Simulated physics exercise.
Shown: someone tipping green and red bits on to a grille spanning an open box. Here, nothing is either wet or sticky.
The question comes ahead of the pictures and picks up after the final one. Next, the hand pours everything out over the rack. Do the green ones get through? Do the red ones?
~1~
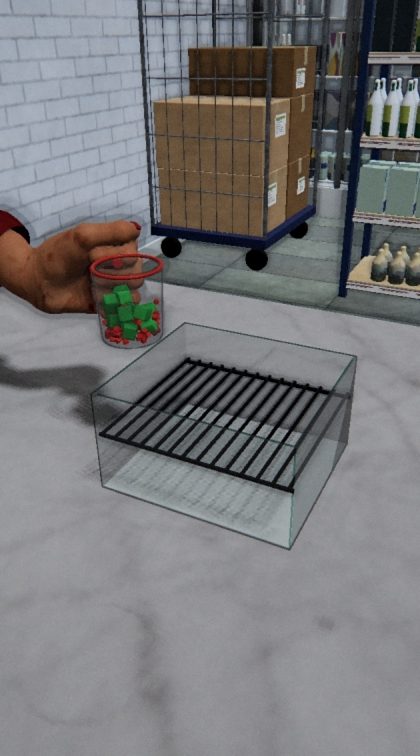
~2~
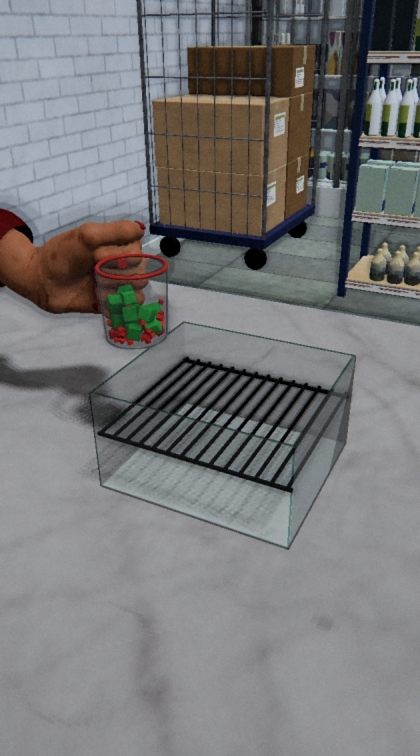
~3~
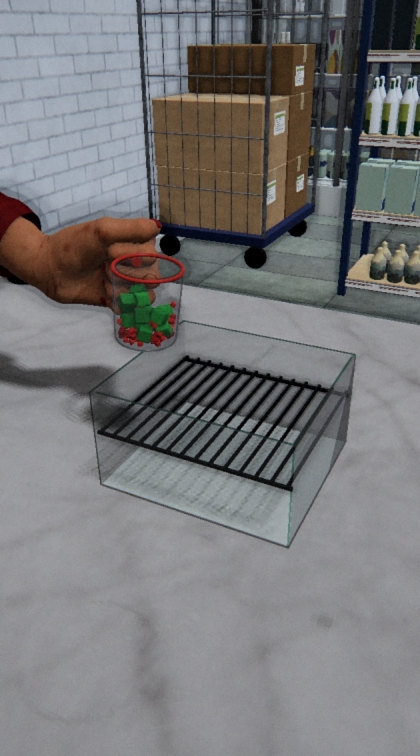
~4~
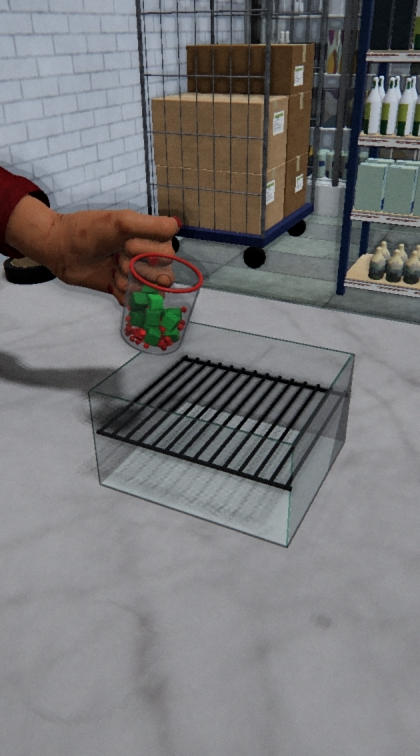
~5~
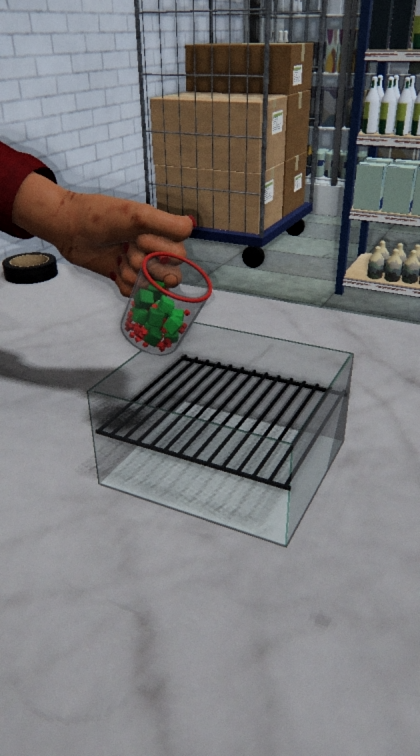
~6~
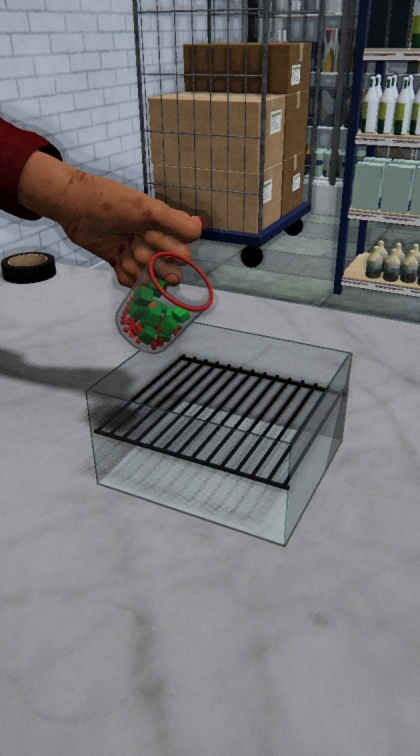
I'd say the green ones won't pass. Red ones will pass.
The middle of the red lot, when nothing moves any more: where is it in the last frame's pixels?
Roughly at (207, 451).
Then, 0.37 s later than the last frame, green ones, every one in the cup; red ones, every one in the cup.
Then, 0.76 s later than the last frame, green ones, every one in the cup; red ones, every one in the cup.
Then, 1.23 s later than the last frame, green ones, every one on or over the wires; red ones, roughly a quarter in the cup, roughly two thirds on or over the wires, about a tenth under the rack.
When it is over, green ones, every one on the wires, not one under the rack; red ones, just a few on the wires, almost all under the rack.
